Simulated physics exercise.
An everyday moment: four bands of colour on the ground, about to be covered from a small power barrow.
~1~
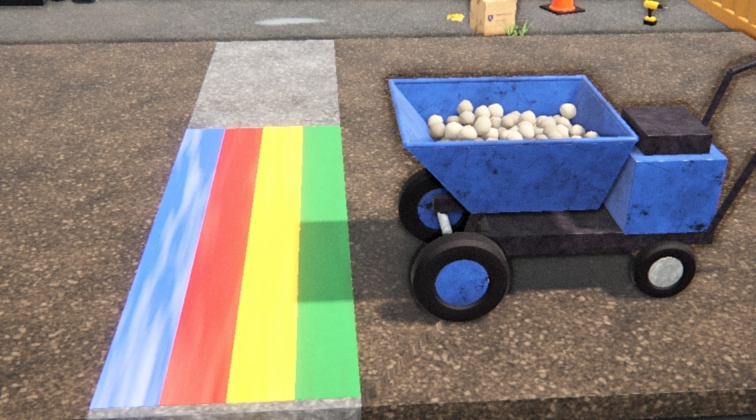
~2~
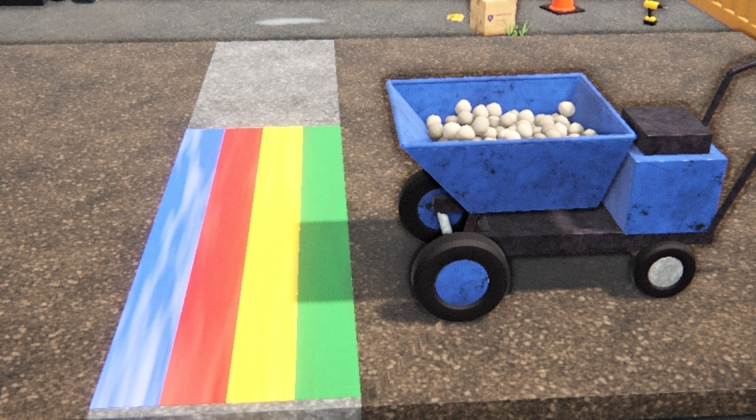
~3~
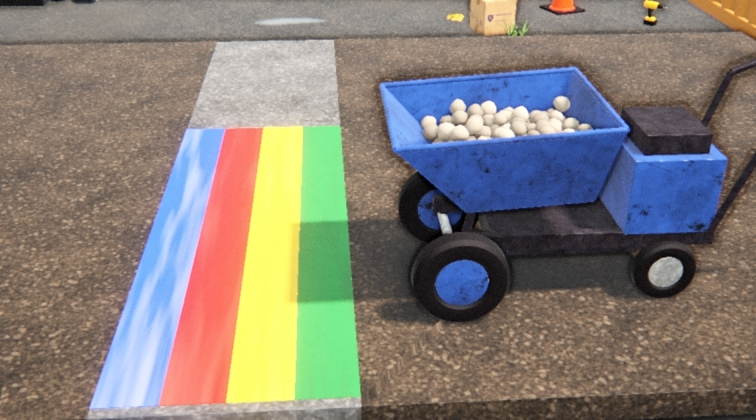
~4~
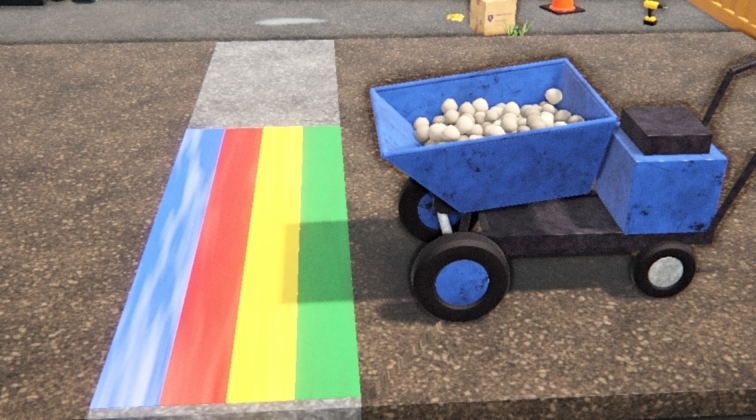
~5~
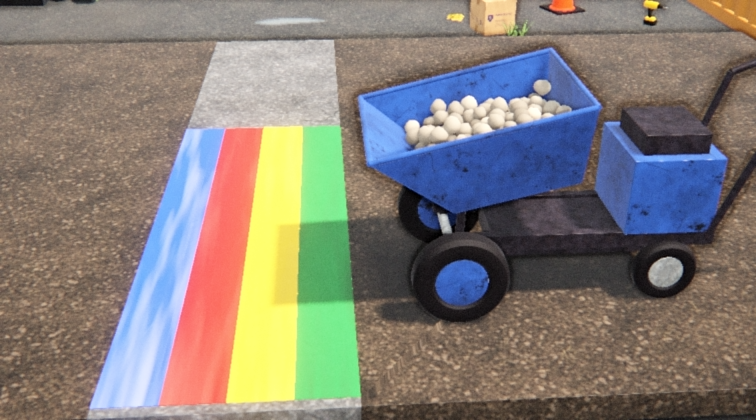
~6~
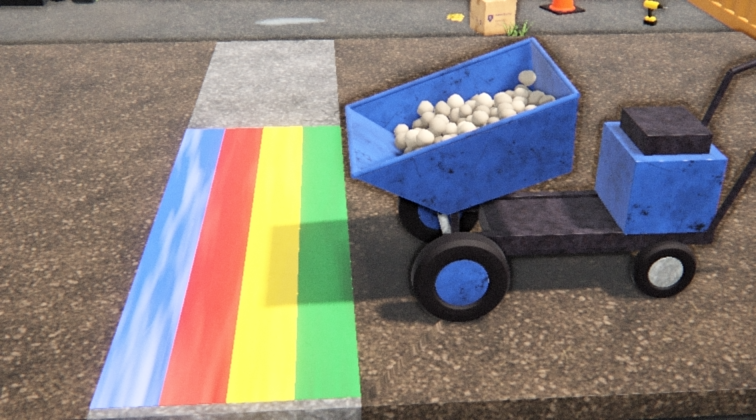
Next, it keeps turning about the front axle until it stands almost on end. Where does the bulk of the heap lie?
Most lies over the yellow band.
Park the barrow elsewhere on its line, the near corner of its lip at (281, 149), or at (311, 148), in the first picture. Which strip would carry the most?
The first try: Blue. The second: The strip in blue.
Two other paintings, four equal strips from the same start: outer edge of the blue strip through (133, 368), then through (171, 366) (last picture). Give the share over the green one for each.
About 0 and 0 per cent.
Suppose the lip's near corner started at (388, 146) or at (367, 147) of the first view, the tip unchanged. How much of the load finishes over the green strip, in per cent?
Roughly 0 per cent, and 0 per cent.
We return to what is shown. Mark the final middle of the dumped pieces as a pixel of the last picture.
Close to (243, 276).
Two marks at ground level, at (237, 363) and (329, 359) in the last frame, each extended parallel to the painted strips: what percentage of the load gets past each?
About 40 and 80 per cent.
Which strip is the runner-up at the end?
It is the strip in red.
Soon after the last picture, skip tipped steeply; all in the skip.
A little later, skip tipped right over; about two thirds in the skip; a stray few over the green strip; about a third over the yellow strip; a small part over the red strip.
Later still, skip tipped right over; about a quarter in the skip; a stray few over the green strip; about a third over the yellow strip; about a quarter over the red strip; a small part over the blue strip; a stray few off the paint.
At rest, skip tipped right over; about a quarter in the skip; a stray few over the green strip; about a third over the yellow strip; about a quarter over the red strip; a small part over the blue strip; a stray few off the paint.
